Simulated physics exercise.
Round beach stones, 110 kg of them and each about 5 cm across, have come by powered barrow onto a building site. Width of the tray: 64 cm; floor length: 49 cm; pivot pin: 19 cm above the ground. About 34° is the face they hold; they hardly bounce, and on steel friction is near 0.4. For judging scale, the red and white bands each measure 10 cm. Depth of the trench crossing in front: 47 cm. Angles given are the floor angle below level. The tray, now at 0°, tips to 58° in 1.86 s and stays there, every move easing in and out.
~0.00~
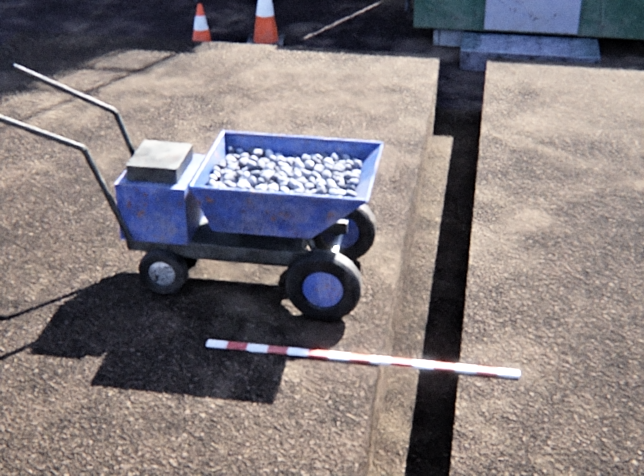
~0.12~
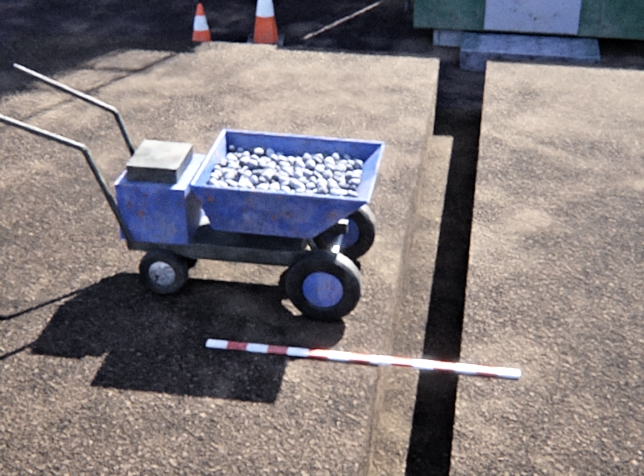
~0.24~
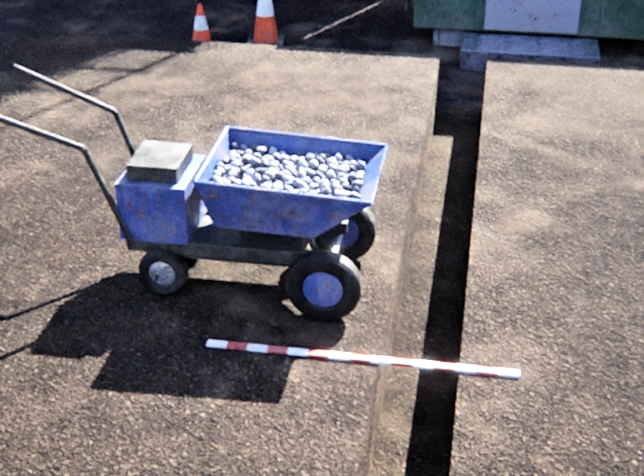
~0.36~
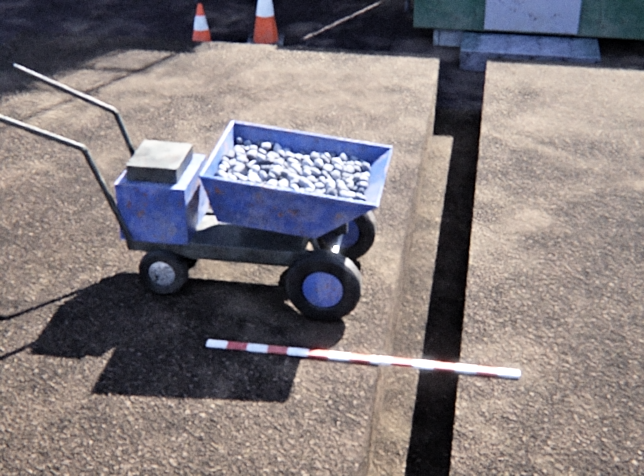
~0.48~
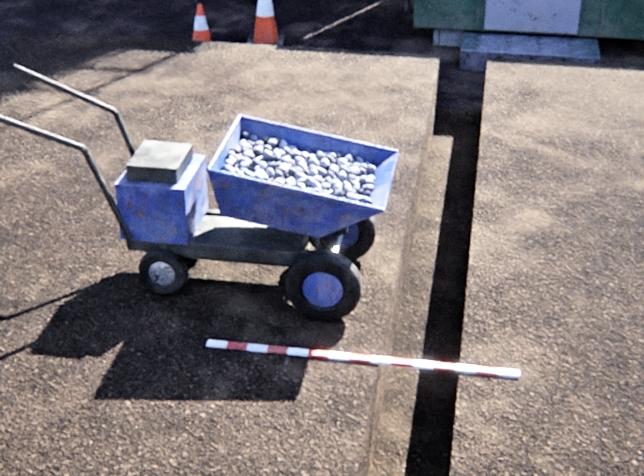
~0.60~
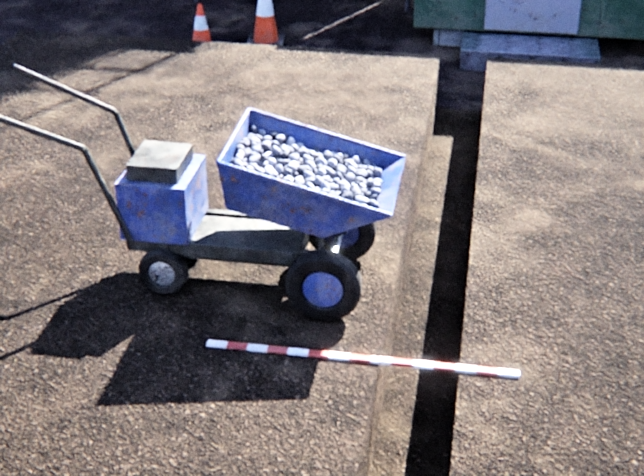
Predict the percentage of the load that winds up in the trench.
My prediction is about 46 per cent.
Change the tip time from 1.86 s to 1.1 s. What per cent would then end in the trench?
Then roughly 40 percent.
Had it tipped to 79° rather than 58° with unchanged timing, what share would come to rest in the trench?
In that case near 45 per cent.
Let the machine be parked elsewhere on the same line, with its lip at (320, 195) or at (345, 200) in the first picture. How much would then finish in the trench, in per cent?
I'd expect close to 100 per cent at the first and 70 per cent at the second.
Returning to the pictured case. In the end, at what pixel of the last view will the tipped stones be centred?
I'd point to around (477, 297).
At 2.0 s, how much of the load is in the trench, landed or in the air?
15 per cent, give or take.
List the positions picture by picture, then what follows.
In the first picture, lip at (366, 201), floor tilted 0°, highest stones at (298, 168).
In the second picture, the tray is at 1°, its lip at (368, 202); the top of the load is at (291, 167); the stones move at 0.1 m/s on average.
In the third picture, lip at (371, 203), floor tilted 3°, highest stones at (261, 163); the stones move at 0.2 m/s on average.
In the fourth picture, lip at (377, 206), floor tilted 6°, highest stones at (252, 159); the stones move at 0.2 m/s on average.
In the fifth picture, the tray is at 10°, its lip at (384, 210); the top of the load is at (249, 153); the stones move at 0.3 m/s on average.
In the sixth picture, the tray is at 14°, its lip at (391, 216); the top of the load is at (254, 144); the stones move at 0.4 m/s on average.
After 1.4 s the floor is at 49°; 100 % in the tray; the foremost stones are at (437, 236).
After 2.0 s the floor is at 58°; 48 % in the tray, 17 % in the trench, 35 % past the trench; the foremost stones are at (547, 313).
After 2.3 s the floor is at 58°; 22 % in the tray, 24 % in the trench, 54 % past the trench; the foremost stones are at (614, 307).
After 4.3 s the floor is at 58°; 0 % in the tray, 46 % in the trench, 54 % past the trench; the foremost stones are past the picture's edge.
